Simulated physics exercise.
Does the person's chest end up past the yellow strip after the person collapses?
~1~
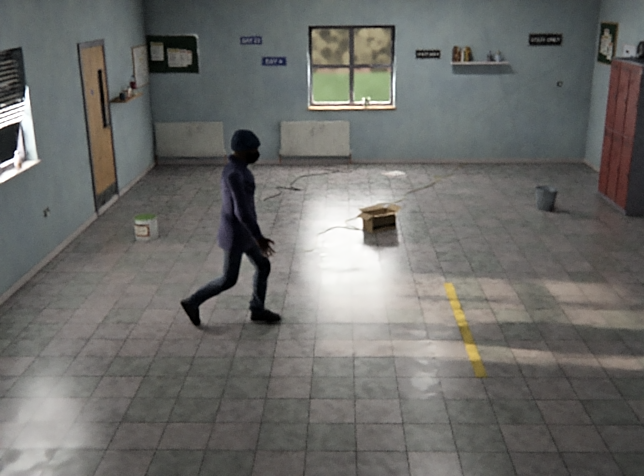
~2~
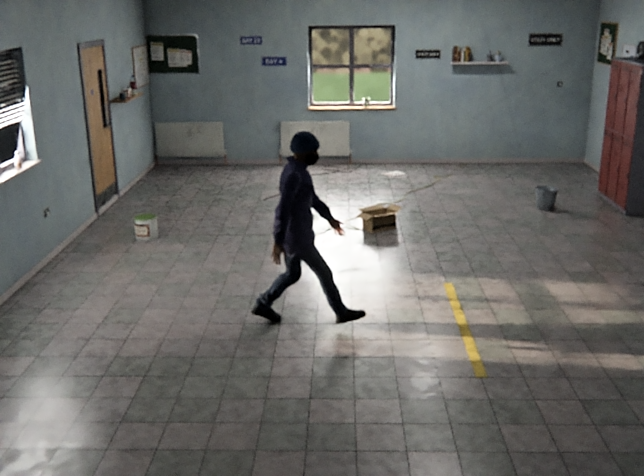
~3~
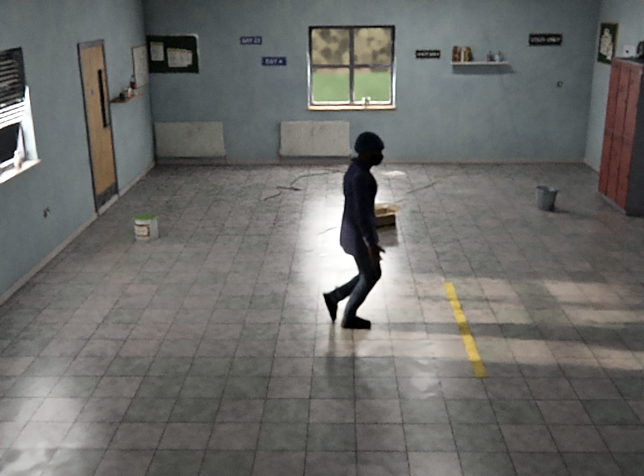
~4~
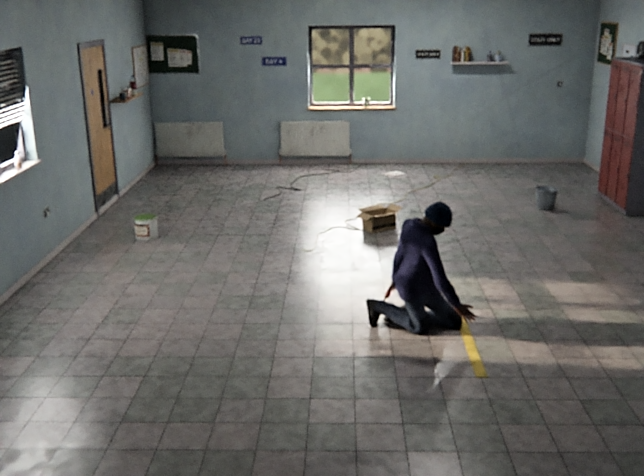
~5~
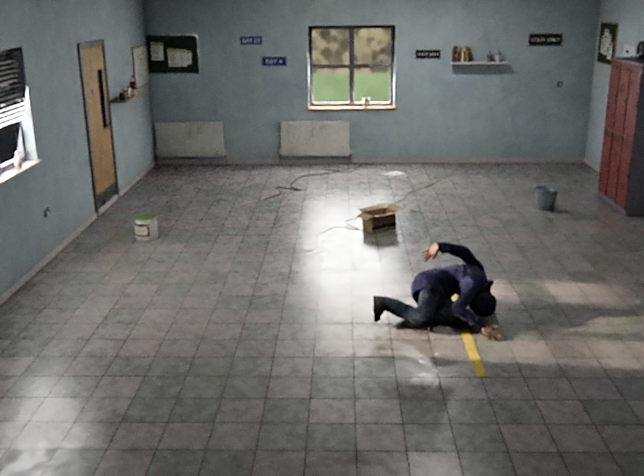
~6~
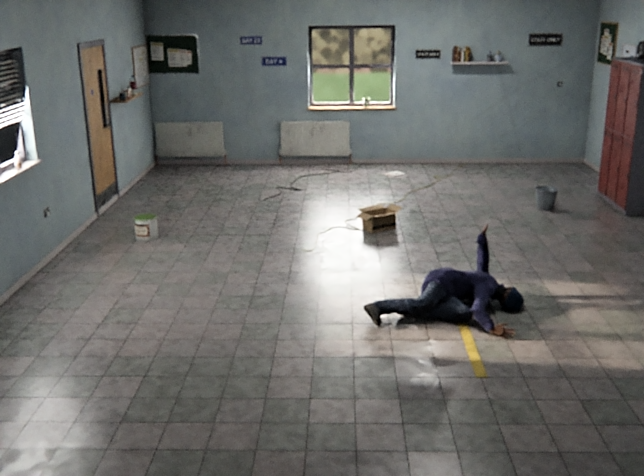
Yes, the person's chest ends up past the yellow strip, while the hips stay short of it.
A person in dark clothes and a head covering strode right across a tiled room toward a yellow strip, dropped to their knees and folded forward, ending down on the floor with head and chest past the strip, hips short of it.
